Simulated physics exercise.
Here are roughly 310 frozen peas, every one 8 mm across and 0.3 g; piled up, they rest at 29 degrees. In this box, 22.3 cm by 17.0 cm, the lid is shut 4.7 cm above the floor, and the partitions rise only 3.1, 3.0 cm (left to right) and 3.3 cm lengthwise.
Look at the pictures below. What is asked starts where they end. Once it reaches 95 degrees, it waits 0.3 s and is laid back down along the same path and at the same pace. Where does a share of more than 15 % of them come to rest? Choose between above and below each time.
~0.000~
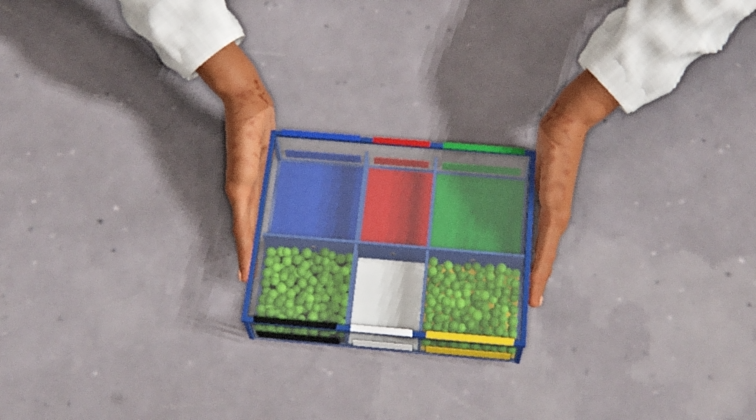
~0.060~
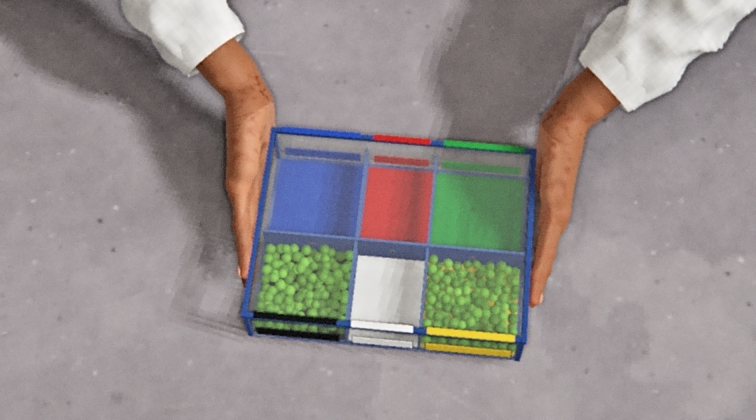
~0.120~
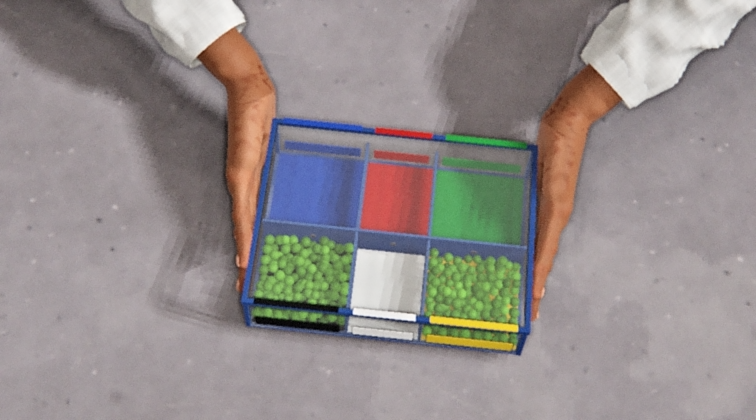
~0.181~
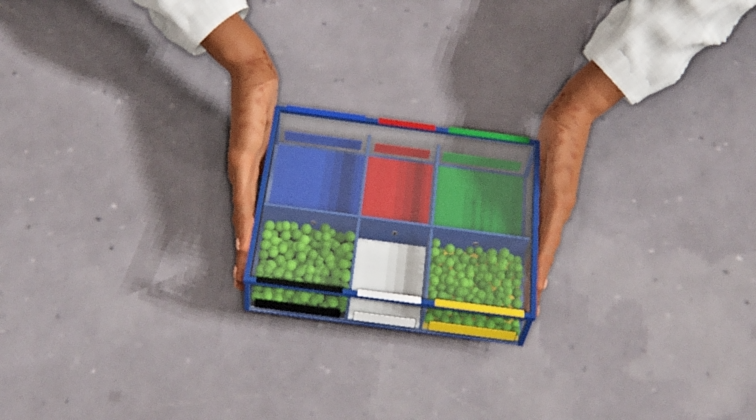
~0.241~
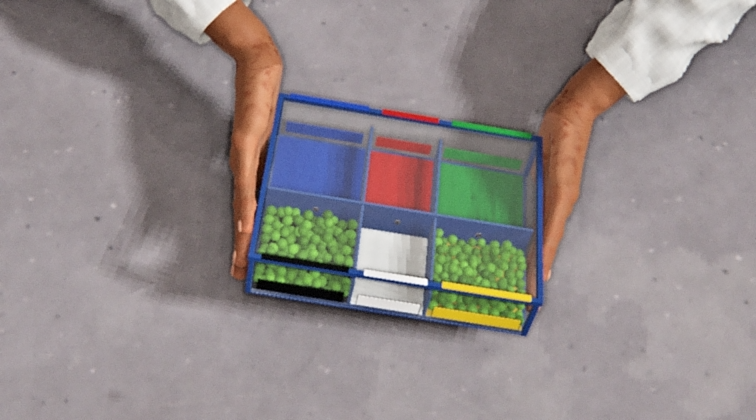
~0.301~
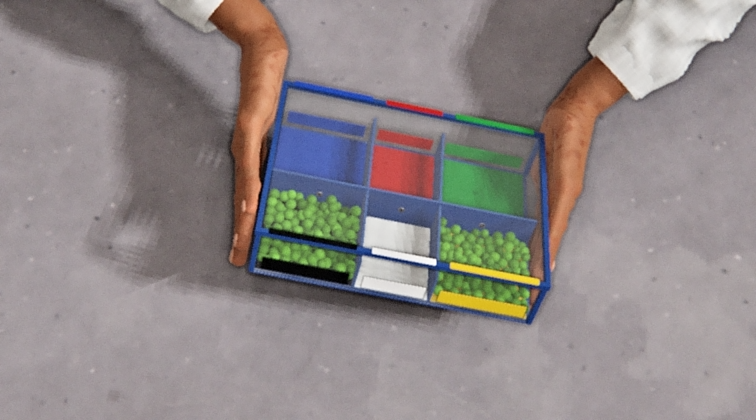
Red: Below, blue: Below, green: Above, yellow: Above, white: Below, black: Above.
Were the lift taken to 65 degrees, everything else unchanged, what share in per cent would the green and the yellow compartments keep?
The green compartment would get 0 per cent and the yellow one 50 per cent.
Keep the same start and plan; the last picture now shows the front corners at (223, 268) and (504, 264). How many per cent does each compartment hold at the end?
Red 5; blue 35; green 0; yellow 25; white 0; black 35.
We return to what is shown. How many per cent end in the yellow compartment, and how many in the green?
Yellow: 40; green: 20.
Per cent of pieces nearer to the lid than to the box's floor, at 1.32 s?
Around 60 %.
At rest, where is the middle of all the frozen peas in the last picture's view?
About (462, 275).
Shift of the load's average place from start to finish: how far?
I'd put the distance at roughly 5.0 cm.
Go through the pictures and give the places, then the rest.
In the first frame, box tilt 0 degrees, front corners at (247, 317) and (521, 342); yellow 50 %, black 50 %.
In the second frame, box tilt 1 degrees, front corners at (247, 313) and (522, 338).
In the third frame, box tilt 6 degrees, front corners at (247, 299) and (525, 329), lowest corner right back.
In the fourth frame, box tilt 11 degrees, front corners at (249, 278) and (530, 315), lowest corner right back.
In the fifth frame, box tilt 17 degrees, front corners at (254, 255) and (537, 300), lowest corner right back.
In the sixth frame, box tilt 23 degrees, front corners at (261, 230) and (545, 284), lowest corner right back; yellow 50 %, black 50 %. Its pace works out near 95 degrees a second.
After 1.32 s, tilt 95 degrees; red 5 %, green 15 %, yellow 45 %, black 35 %.
After 2.00 s, tilt 47 degrees; red 5 %, green 20 %, yellow 40 %, black 30 %.
Then, at 2.71 s, tilt 0 degrees; red 5 %, green 20 %, yellow 40 %, black 30 %.
In the end, at 3.2 s, red 5 %, blue 0 %, green 20 %, yellow 40 %, white 0 %, black 30 %.
